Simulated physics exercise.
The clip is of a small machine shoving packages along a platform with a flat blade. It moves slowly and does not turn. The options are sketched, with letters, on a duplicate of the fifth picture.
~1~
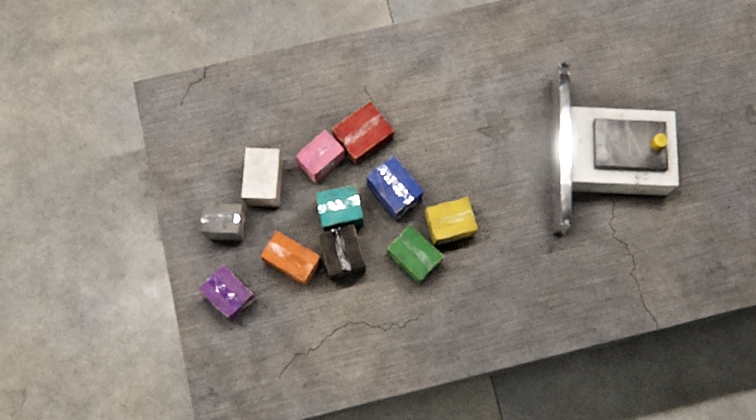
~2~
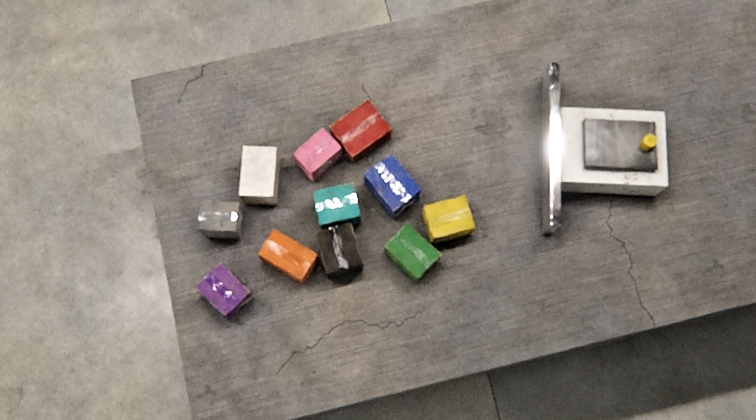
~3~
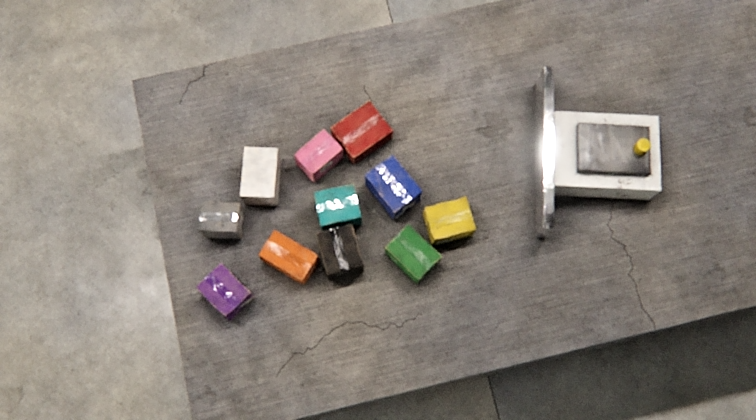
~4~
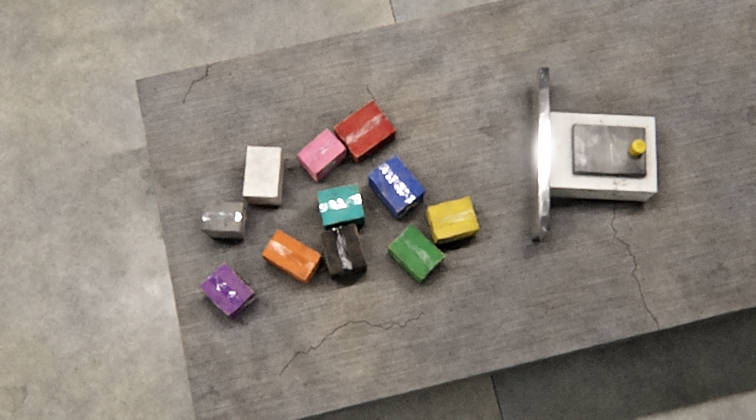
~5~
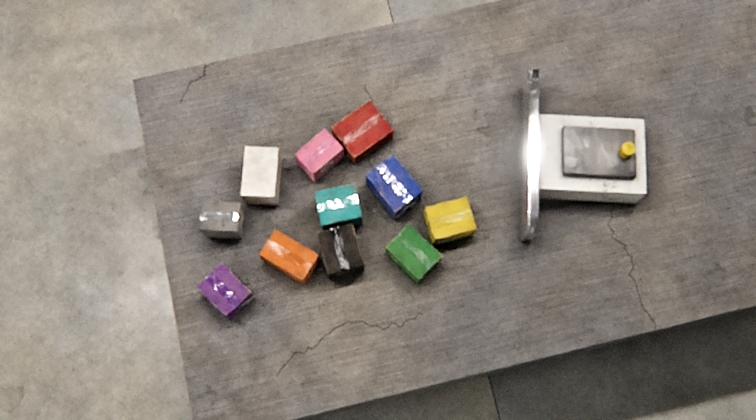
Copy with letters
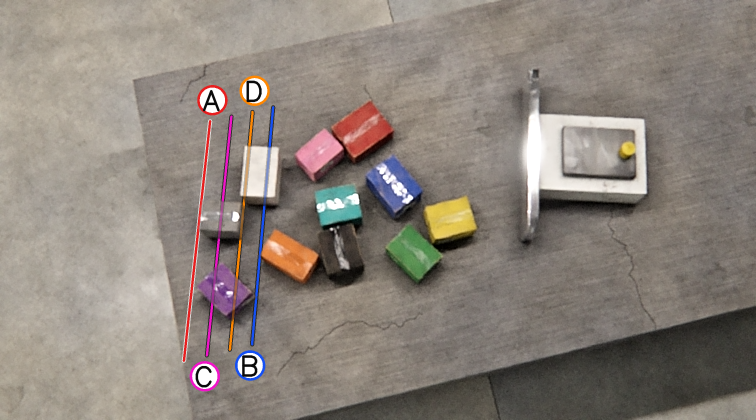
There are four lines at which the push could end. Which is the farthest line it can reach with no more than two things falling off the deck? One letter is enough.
No third one falls up to B.
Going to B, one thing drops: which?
It is the orange parcel.
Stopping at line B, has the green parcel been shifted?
Yes.
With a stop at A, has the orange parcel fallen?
Yes.
On the marked copy, A at (197, 236); B at (263, 221); C at (219, 231); D at (242, 226).
Taking B. A third of the way, robot (498, 174); green parcel (404, 260); yellow parcel (408, 225).
Two thirds of the way, robot (400, 196); purple parcel (219, 296); orange parcel (221, 262).
When it is over, robot (323, 214); orange parcel over the edge; grey parcel (159, 220); one fallen.
As for the rest, A drops seven; C drops five; D drops three.
